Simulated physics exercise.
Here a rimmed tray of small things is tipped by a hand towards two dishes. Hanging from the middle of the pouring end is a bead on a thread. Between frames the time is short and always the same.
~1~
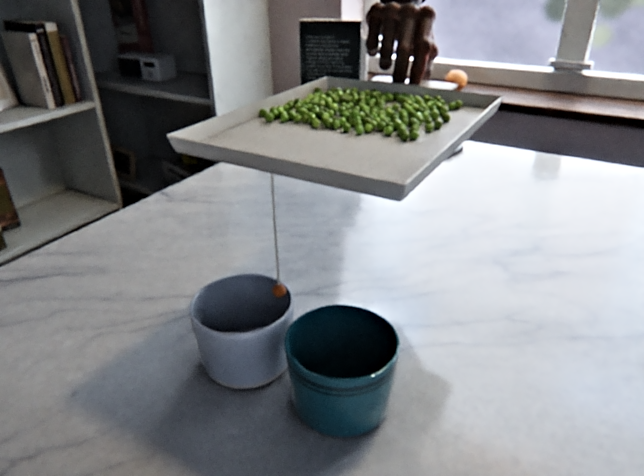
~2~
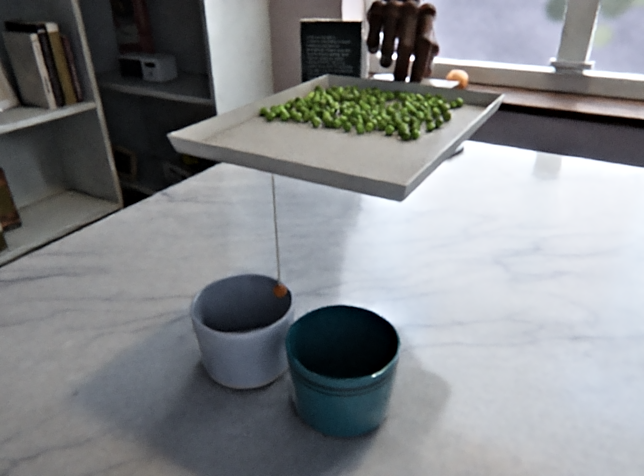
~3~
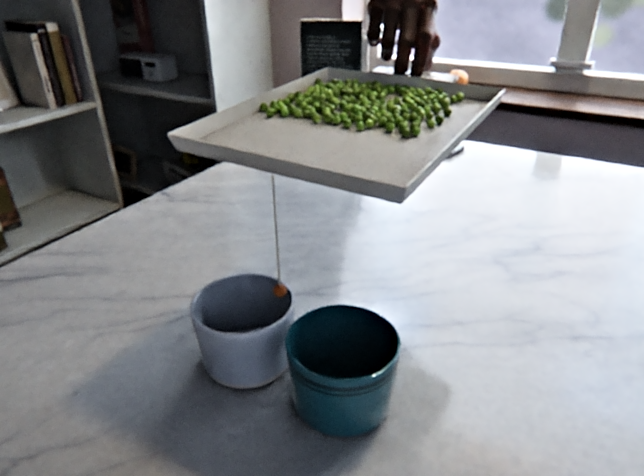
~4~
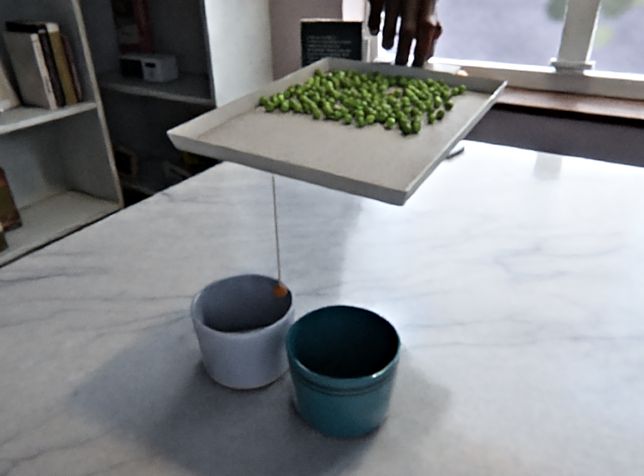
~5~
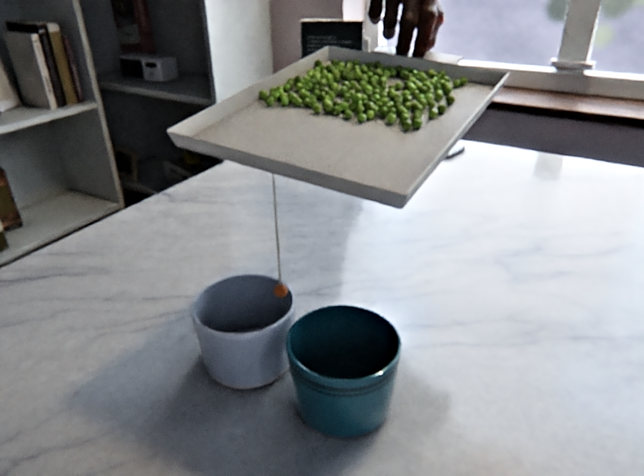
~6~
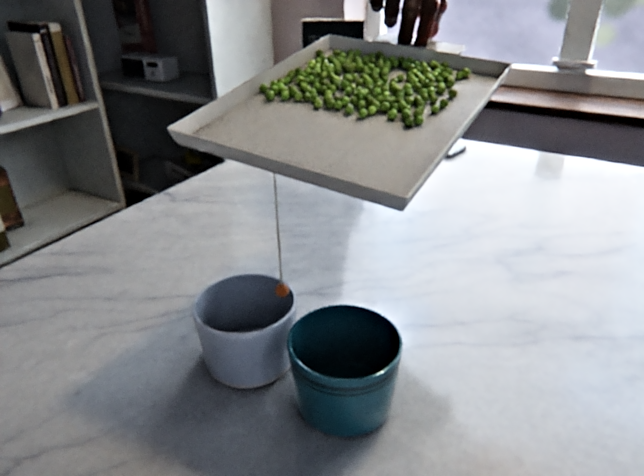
The video shows a dark hand behind a rimmed tray of green peas, gradually raising its far side so it tilts slightly toward the front, while a bead hangs on a thread above two dishes, which stay still.
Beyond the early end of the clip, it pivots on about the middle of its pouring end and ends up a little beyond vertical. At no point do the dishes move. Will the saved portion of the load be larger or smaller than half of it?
It is larger than half.
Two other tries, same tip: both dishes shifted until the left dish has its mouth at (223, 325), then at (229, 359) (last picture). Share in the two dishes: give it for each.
Trial 1 about 50 %, trial 2 about 10 %.
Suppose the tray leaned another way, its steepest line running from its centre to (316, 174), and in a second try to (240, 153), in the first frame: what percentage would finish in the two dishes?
It comes to about 70 per cent the first time and about 20 per cent the second.
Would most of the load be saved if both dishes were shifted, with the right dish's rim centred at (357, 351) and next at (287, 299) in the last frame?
Together the dishes get beyond half first, then less than a half.
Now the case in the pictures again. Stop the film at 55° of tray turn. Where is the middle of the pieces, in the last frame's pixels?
Look close to (363, 184) in the last picture.
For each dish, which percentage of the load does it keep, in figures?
Final share: Left dish at 0 per cent, right dish at 70 per cent.
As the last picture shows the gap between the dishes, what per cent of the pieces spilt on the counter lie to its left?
About 10 per cent.
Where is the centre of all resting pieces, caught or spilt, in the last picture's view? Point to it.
Last view, centre at rest - approx. (351, 400).
Shortly afterwards, tray tipped steeply; the bulk on the tray; a little in the right dish; a little outside both.
Next, tray tipped right over; only a few on the tray; near two thirds in the right dish; near a third outside both; only a few in the air.
Some moments later, tray tipped past a quarter turn; near two thirds in the right dish; near a third outside both.
In the end, tray tipped past a quarter turn; near two thirds in the right dish; none at all in the left dish; near a third outside both.
